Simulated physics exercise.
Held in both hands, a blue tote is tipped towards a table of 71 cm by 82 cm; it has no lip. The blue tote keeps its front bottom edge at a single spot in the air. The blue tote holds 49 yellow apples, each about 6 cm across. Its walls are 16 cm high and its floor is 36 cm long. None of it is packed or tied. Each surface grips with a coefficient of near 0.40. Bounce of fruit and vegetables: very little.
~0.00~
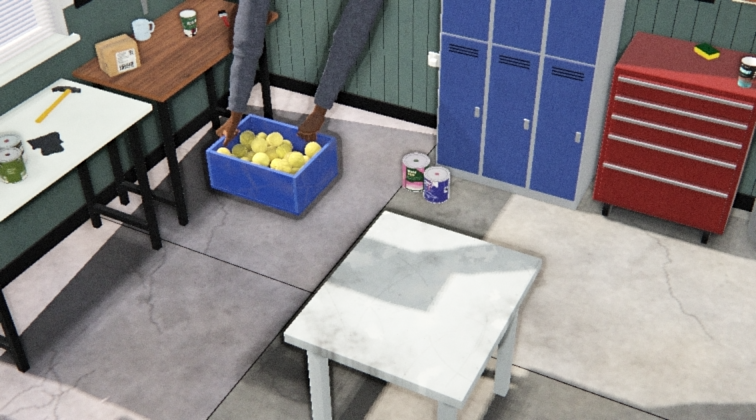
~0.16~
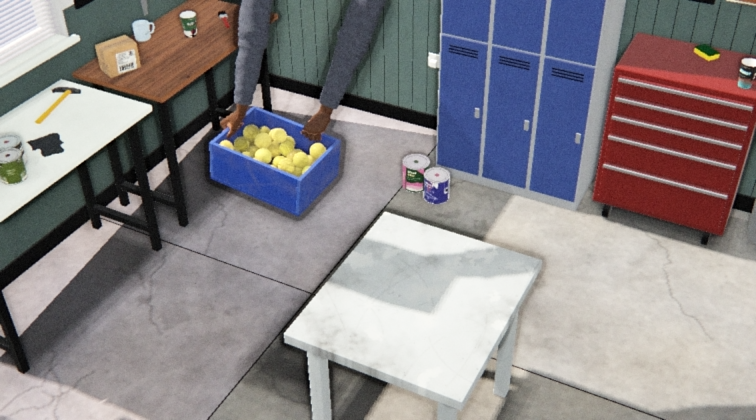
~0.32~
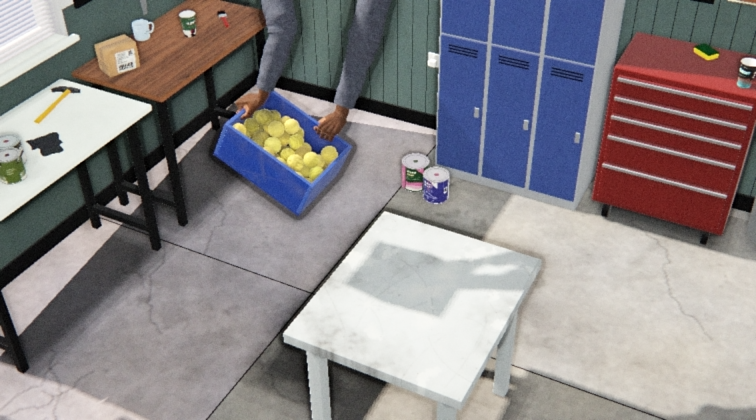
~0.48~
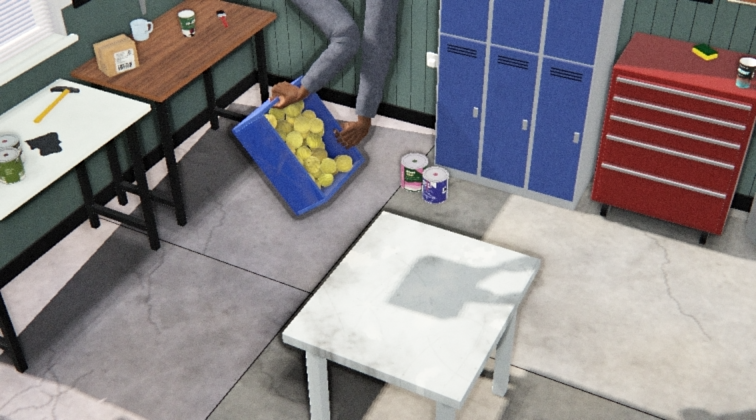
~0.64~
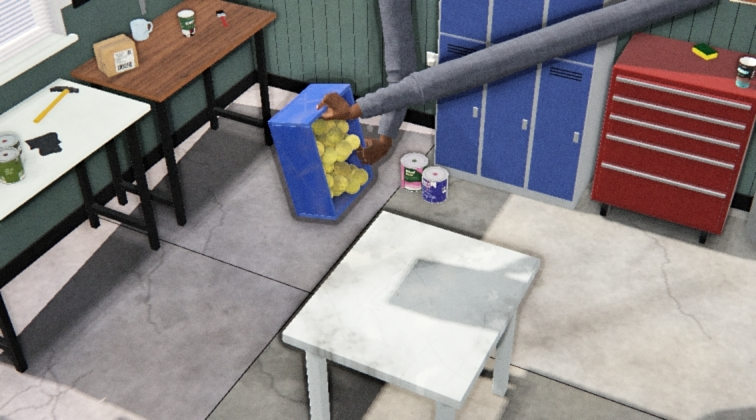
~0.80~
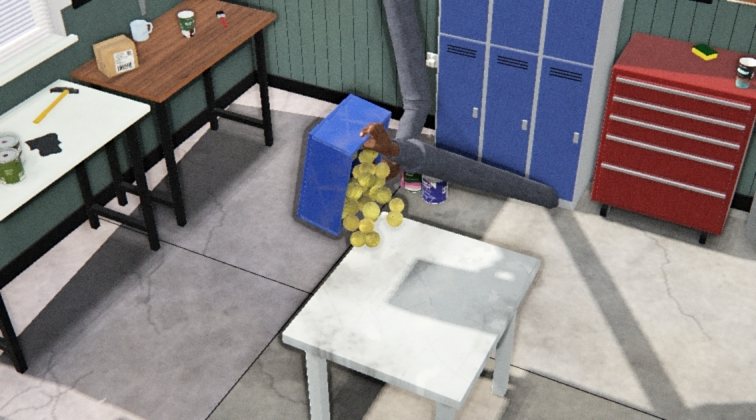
We see two hands holding a blue tote of round yellow items in a workshop, lifting it slightly and tilting it steadily rightward onto its side and beyond, until several items tumble out near a white table's back corner.
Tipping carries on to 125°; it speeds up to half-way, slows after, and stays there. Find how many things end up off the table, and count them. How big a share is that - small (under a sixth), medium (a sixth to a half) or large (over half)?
A large share.
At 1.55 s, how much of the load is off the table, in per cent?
25 % by then.
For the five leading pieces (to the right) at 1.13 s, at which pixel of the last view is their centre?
Pixel (473, 316), give or take.
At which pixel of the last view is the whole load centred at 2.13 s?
Somewhere around (462, 302) in pixels.
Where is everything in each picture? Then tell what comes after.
In the first frame (each is followed by its nearest rim corner in this view), blue tote, (293, 176); 0° from level; none out.
Blue tote, (298, 179); 7° from level, in the second frame.
Blue tote, (311, 184); 25° from level, in the third frame.
Blue tote, (325, 198); 50° from level, in the fourth frame.
Blue tote, (336, 216); 77° from level, in the fifth frame.
Blue tote, (338, 233); 101° from level; 13 out, the lowest apple at (372, 239), in the sixth frame.
After 1.13 s, tilt 125°; 3 still in the blue tote, 39 on the table top and 7 in the air.
After 1.55 s, tilt 125°; 37 on the table top, 9 over the right end of the table and 3 over the table's other edges.
After 2.13 s, tilt 125°; 26 on the table top, 15 over the right end of the table and 8 over the table's other edges.
When it is over (at 2.88 s), 20 on the table top, 17 over the right end of the table and 12 over the table's other edges. Asked share, 29 of 49, 59 per cent.
